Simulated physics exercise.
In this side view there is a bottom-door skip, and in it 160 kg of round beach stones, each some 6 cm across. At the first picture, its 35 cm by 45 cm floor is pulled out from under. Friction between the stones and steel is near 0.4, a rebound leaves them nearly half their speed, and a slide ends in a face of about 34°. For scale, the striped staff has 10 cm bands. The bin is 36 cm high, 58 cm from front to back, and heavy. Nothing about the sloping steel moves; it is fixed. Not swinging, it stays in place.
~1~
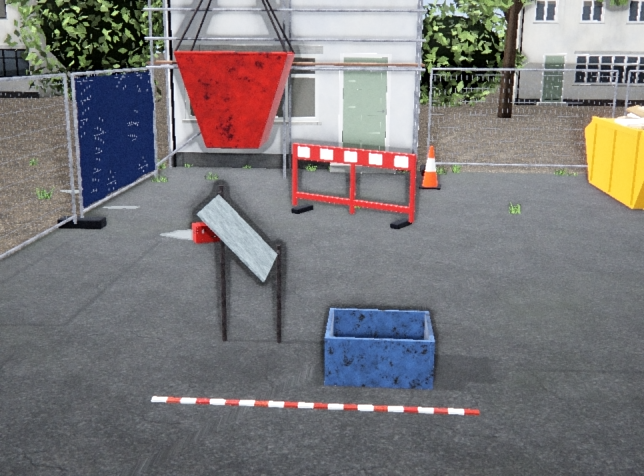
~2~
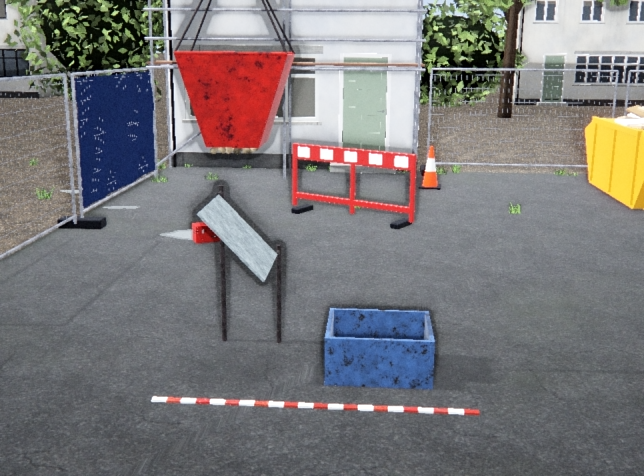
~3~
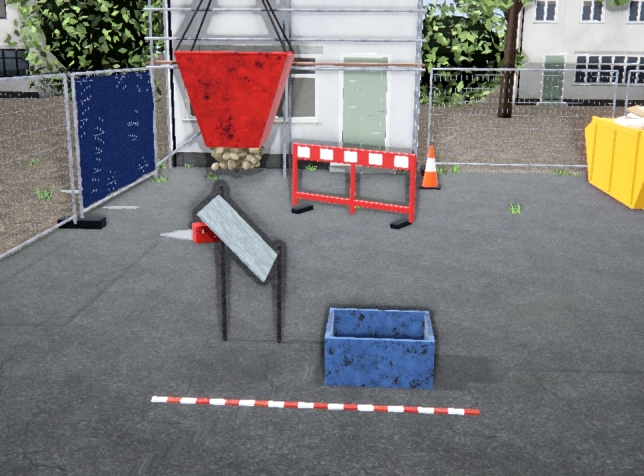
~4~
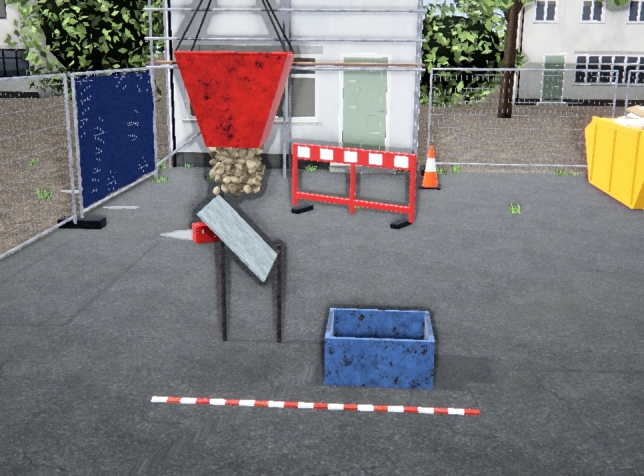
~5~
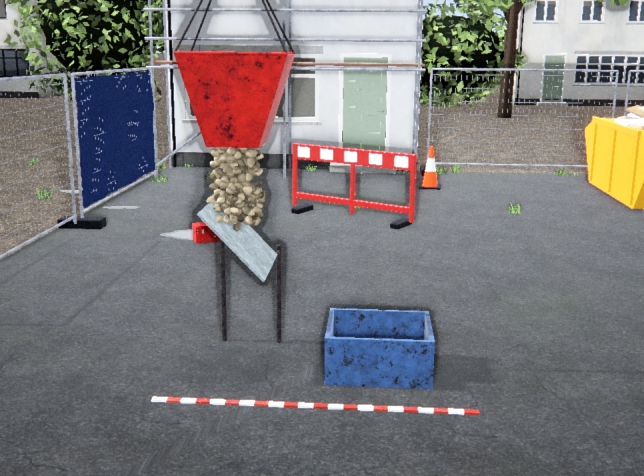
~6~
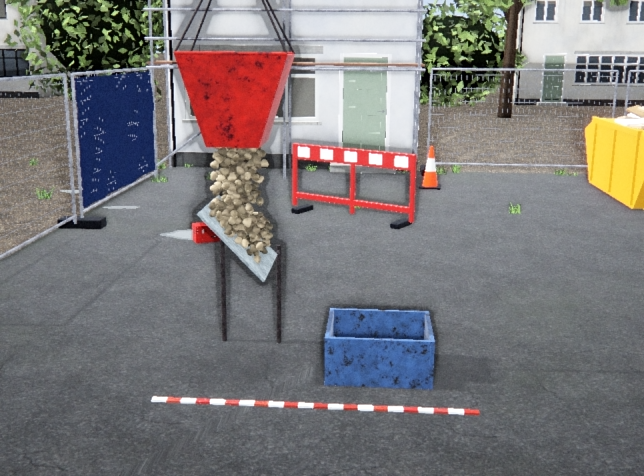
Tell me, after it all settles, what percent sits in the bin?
I'd put it at about 16 percent.
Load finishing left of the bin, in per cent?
I'd say close to 50 per cent.
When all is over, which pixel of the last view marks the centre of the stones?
I'd say close to pixel (327, 364).
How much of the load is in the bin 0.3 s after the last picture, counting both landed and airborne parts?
Roughly 5 percent by that time.
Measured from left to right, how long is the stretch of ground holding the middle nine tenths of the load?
It covers roughly 140 centimetres from left to right.
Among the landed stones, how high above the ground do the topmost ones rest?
Max stone height at rest approx 18 cm.
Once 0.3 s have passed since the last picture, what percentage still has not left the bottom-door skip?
I'd say some 0 per cent is still inside.
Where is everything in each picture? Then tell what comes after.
In the first picture, the outlet is at (232, 140); nothing has dropped yet.
In the second picture, the outlet is at (232, 140); 5 % is out.
In the third picture, the outlet is at (232, 140); 15 % is out, the lowest stones still above the rim at (248, 164), 153 cm up.
In the fourth picture, the outlet is at (232, 140); 27 % is out, the lowest stones still above the rim at (248, 189), 135 cm up.
In the fifth picture, the outlet is at (232, 140); 39 % is out, the lowest stones still above the rim at (249, 221), 111 cm up.
In the sixth picture, the outlet is at (232, 140); 53 % is out, the lowest stones still above the rim at (261, 250), 91 cm up.
Then, 0.3 s after the last picture, 0 % in the bottom-door skip, 35 % on the steel, 59 % falling or lying left of the bin, 4 % falling or lying in the bin, 2 % falling or lying beside or right of the bin; the stones farthest right are at (385, 357).
Then, 0.7 s after the last picture, 0 % in the bottom-door skip, 1 % on the steel, 60 % falling or lying left of the bin, 16 % falling or lying in the bin, 23 % falling or lying beside or right of the bin; the stones farthest right are at (448, 373).
Then, 1.3 s after the last picture, 0 % in the bottom-door skip, 52 % falling or lying left of the bin, 16 % falling or lying in the bin, 32 % falling or lying beside or right of the bin; the stones farthest right are at (528, 358).
Then, 2.2 s after the last picture, 0 % in the bottom-door skip, 51 % falling or lying left of the bin, 16 % falling or lying in the bin, 32 % falling or lying beside or right of the bin; the stones farthest right are at (570, 361).
Then, 4.1 s after the last picture, 0 % in the bottom-door skip, 51 % left of the bin, 16 % in the bin, 32 % beside or right of the bin; the stones farthest right are at (570, 361).
